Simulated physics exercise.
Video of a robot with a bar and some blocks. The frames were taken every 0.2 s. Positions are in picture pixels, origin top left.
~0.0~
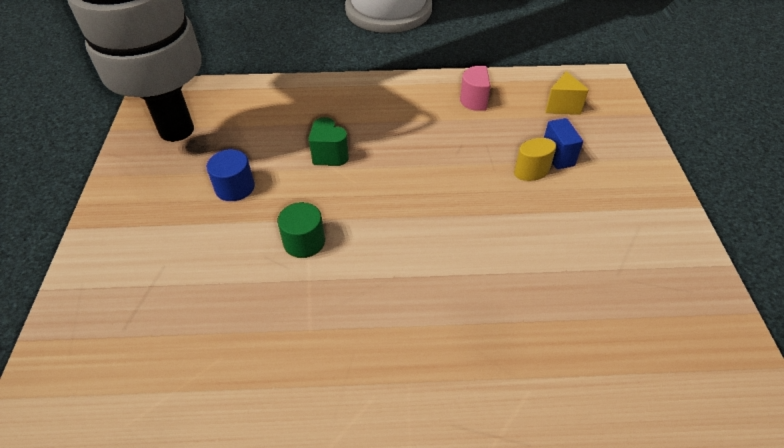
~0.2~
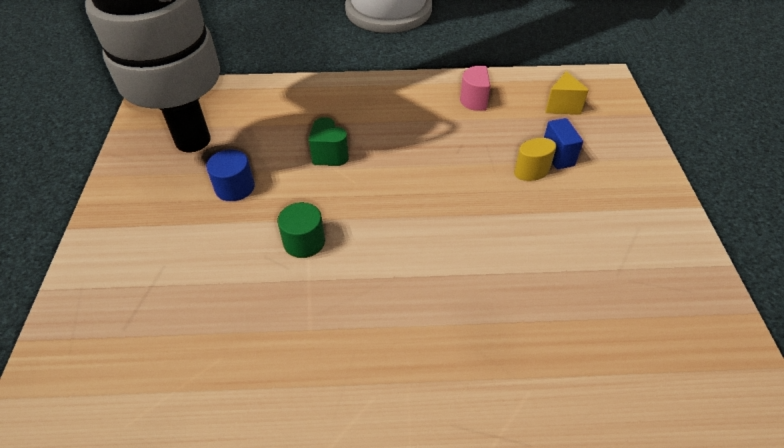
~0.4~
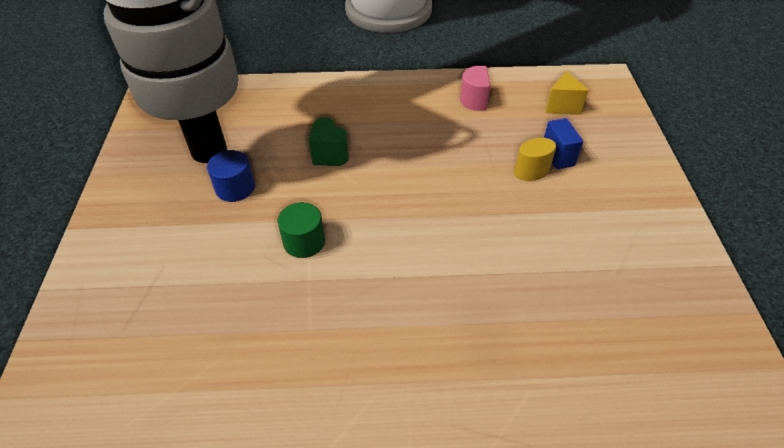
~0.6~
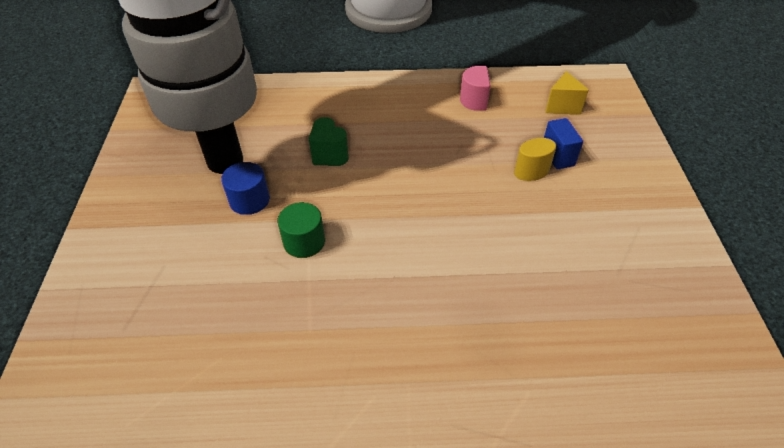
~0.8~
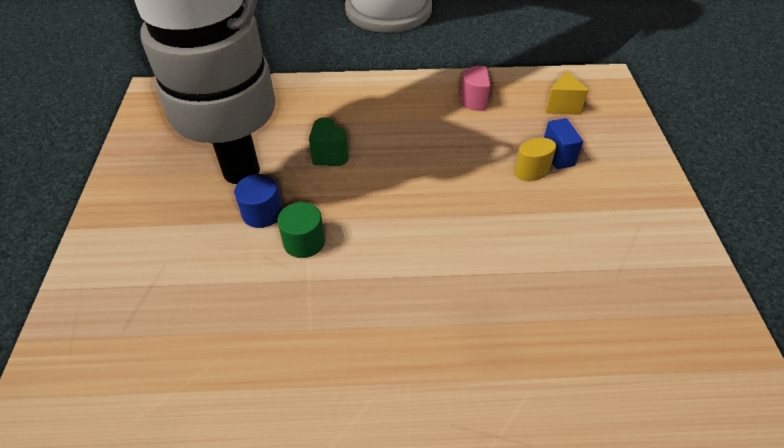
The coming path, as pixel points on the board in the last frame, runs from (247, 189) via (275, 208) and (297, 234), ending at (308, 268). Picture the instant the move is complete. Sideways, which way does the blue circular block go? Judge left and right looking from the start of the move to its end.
Answer: Rightward.
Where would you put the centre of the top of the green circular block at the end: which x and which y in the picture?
At pixel (335, 267).
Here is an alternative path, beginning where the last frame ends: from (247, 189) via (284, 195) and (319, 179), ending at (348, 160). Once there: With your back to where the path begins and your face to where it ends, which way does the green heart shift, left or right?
It gets pushed left.
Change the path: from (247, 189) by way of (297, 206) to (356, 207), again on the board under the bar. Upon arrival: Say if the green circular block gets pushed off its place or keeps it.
Well, the green circular block shifts from its place.
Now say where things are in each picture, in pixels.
Bar's lower end at (177, 131); blue circular block at (227, 162); green circular block at (299, 217); green heart at (326, 131), in the first frame.
Bar at (193, 141); blocks still, in the second frame.
Bar at (210, 152); blocks still, in the third frame.
Bar at (226, 162); blue circular block at (242, 175), in the fourth frame.
Bar at (242, 172); blue circular block at (256, 188); green circular block at (299, 217); green heart at (326, 131), in the fifth frame.
The first path, step by step. One third of the way, bar at (272, 191); blue circular block at (273, 213); green circular block at (310, 230).
Two thirds of the way, bar at (293, 218); blue circular block at (273, 242); green circular block at (319, 246).
At the end, bar at (305, 252); blue circular block at (266, 269); green circular block at (335, 267); green heart still.
